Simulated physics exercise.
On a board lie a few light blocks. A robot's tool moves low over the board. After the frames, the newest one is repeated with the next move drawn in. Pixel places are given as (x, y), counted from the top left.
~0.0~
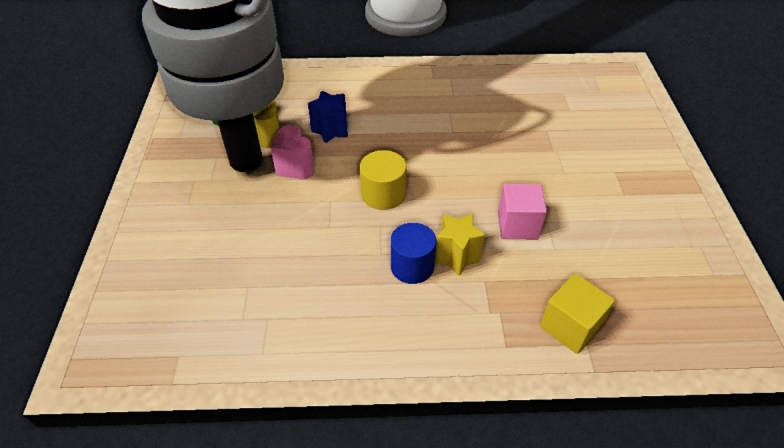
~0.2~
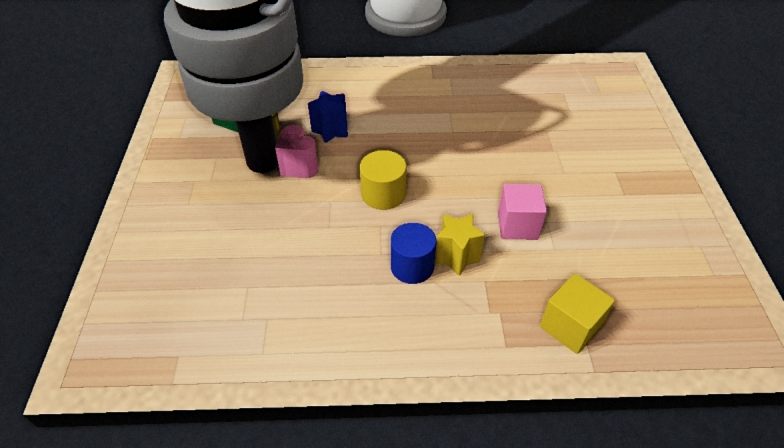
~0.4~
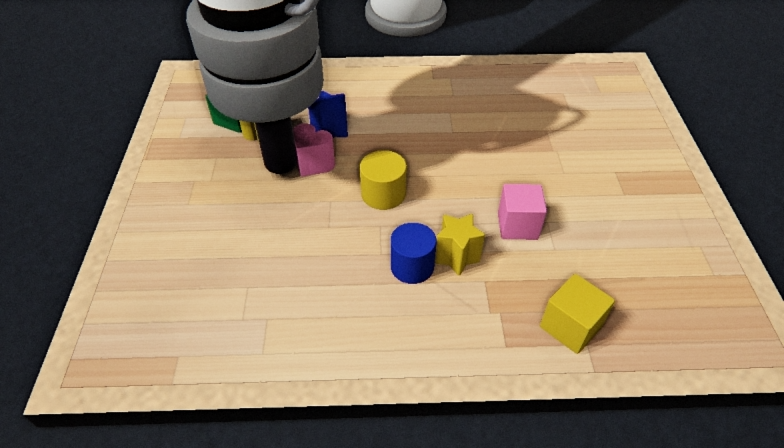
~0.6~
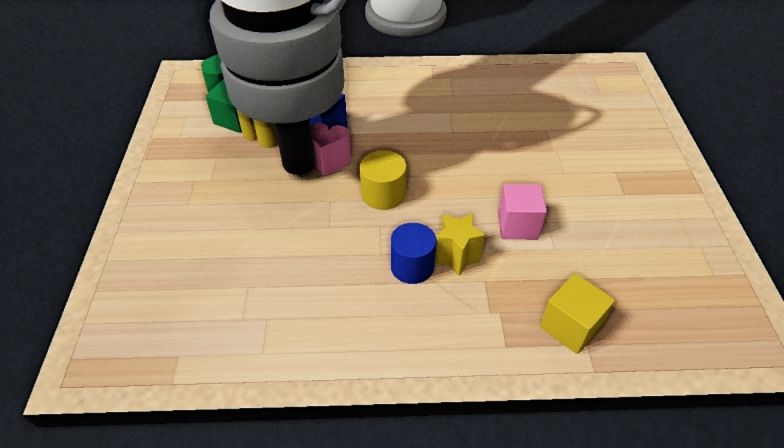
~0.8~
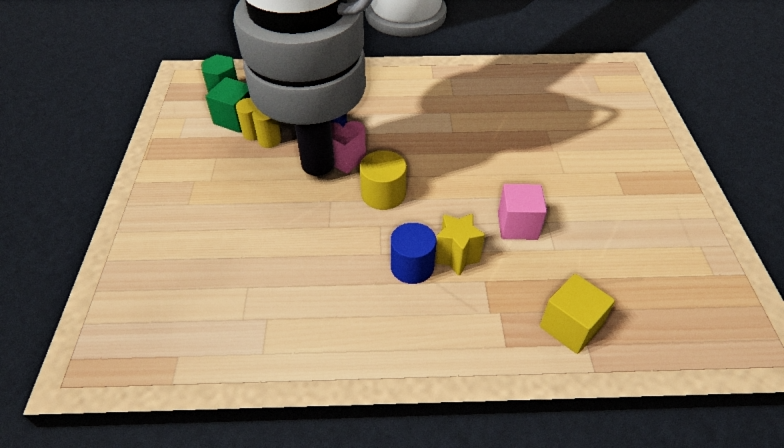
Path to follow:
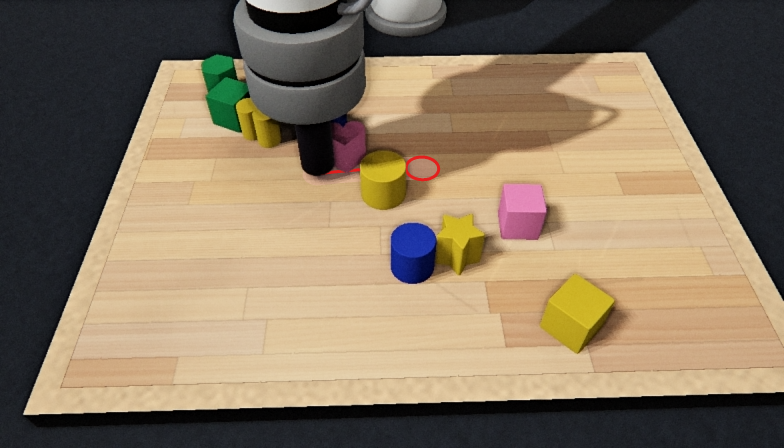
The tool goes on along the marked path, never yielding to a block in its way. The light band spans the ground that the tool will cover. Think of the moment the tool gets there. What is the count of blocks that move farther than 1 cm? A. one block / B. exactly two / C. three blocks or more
The one that fits is A, one block.
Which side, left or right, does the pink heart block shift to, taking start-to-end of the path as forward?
It heads left.
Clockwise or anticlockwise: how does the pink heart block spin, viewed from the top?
Answer: Against the clock.
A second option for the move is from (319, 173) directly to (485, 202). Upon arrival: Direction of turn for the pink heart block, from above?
Viewed from above: Anti-clockwise.
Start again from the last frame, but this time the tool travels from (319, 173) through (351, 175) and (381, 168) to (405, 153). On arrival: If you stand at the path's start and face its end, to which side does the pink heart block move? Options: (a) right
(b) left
b.
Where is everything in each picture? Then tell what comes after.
Lower end of the tool (247, 162), tops of blocks, blue star (328, 102), pink heart block (290, 139), yellow circular block (383, 165), in the first picture.
Tool (264, 163), pink heart block (294, 138), in the second picture.
Tool (281, 164), pink heart block (310, 136), in the third picture.
Tool (300, 165), pink heart block (327, 133), in the fourth picture.
Tool (318, 166), blue star hidden, pink heart block (343, 131), yellow circular block (383, 165), in the fifth picture.
The drawn path runs from (319, 173) over (371, 169) to (422, 168).
What follows on the original path. One third of the way, tool (354, 163); pink heart block (371, 123), turned 20° anticlockwise.
Two thirds of the way, tool (389, 161); pink heart block (382, 119), turned 40° anticlockwise; yellow circular block (388, 168).
At the end, tool (423, 161); blue star not moved; pink heart block (382, 119), turned 40° anticlockwise; yellow circular block (388, 168).
